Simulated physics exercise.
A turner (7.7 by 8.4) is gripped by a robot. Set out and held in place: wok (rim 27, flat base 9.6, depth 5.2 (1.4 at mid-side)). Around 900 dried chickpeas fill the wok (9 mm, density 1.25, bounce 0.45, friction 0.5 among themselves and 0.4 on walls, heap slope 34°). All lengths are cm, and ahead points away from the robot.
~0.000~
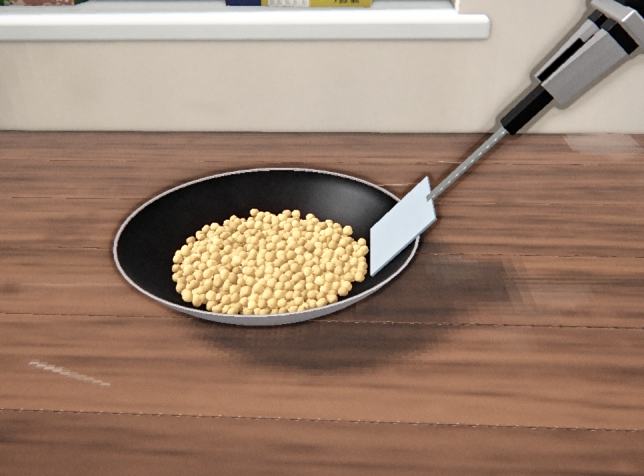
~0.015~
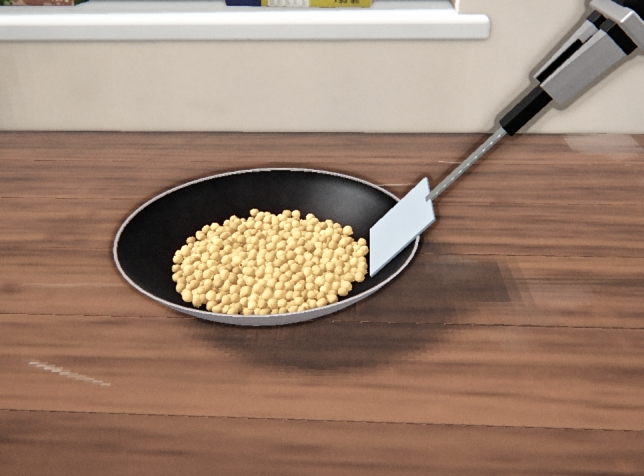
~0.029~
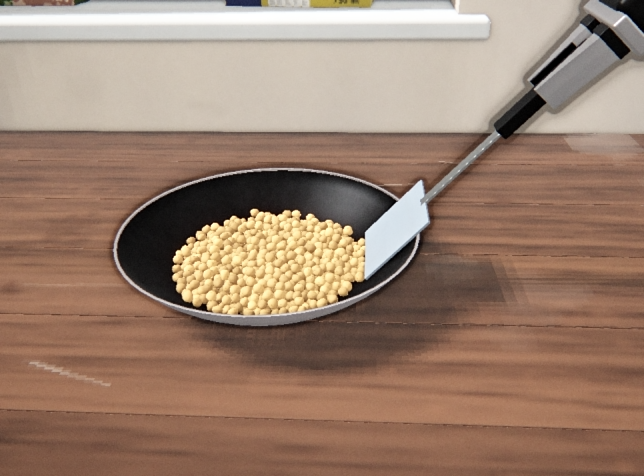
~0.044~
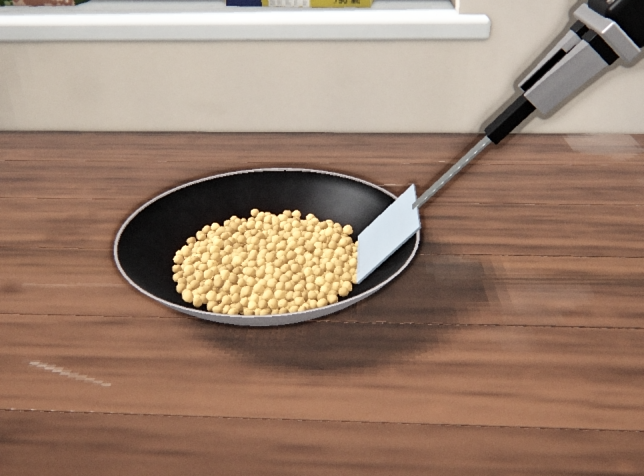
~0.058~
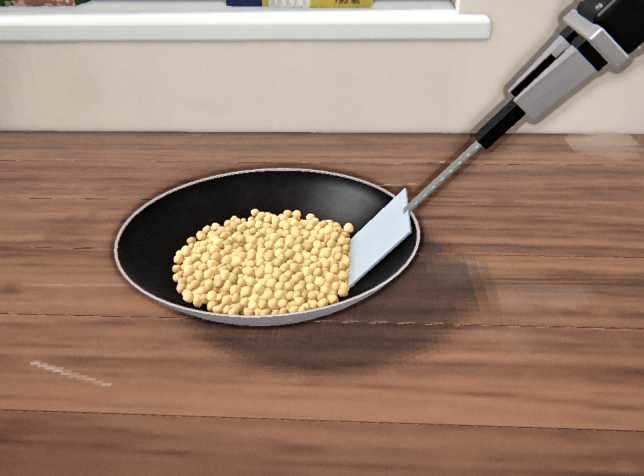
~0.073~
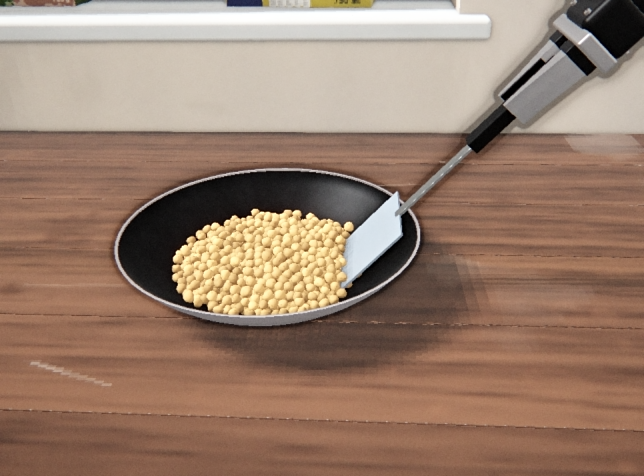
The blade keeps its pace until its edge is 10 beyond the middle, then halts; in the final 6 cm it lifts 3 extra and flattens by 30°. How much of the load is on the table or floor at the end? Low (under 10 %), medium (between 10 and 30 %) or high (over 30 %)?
On the table or floor the share is medium, between 10 and 30 %.
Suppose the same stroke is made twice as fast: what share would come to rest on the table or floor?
Then about 40 per cent.
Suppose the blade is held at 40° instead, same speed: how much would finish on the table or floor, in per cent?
Then about 20 per cent.
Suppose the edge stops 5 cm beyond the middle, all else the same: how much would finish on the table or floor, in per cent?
It would be near 0 per cent.
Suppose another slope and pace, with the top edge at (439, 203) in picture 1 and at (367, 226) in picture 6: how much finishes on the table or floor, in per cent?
About 40 per cent.
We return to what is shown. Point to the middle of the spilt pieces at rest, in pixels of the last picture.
Around (71, 271).
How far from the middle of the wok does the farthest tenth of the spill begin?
Roughly 30 cm.
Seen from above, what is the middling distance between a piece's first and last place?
Roughly 5 cm.
By 0.19 s, sloping 48°, highest piece 5 above the table; 900 in the wok.
By 0.31 s, sloping 39°, highest piece 7 above the table; 899 in the wok, 1 on the blade or in flight.
By 0.57 s, sloping 18°, highest piece 7 above the table; 722 in the wok, 171 on the table or floor, 7 on the blade or in flight.
By 1.62 s, sloping 18°, highest piece 6 above the table; 721 in the wok, 179 on the table or floor.
Final count, 721 in the wok, 179 on the table or floor. That is 20 % on the table or floor.
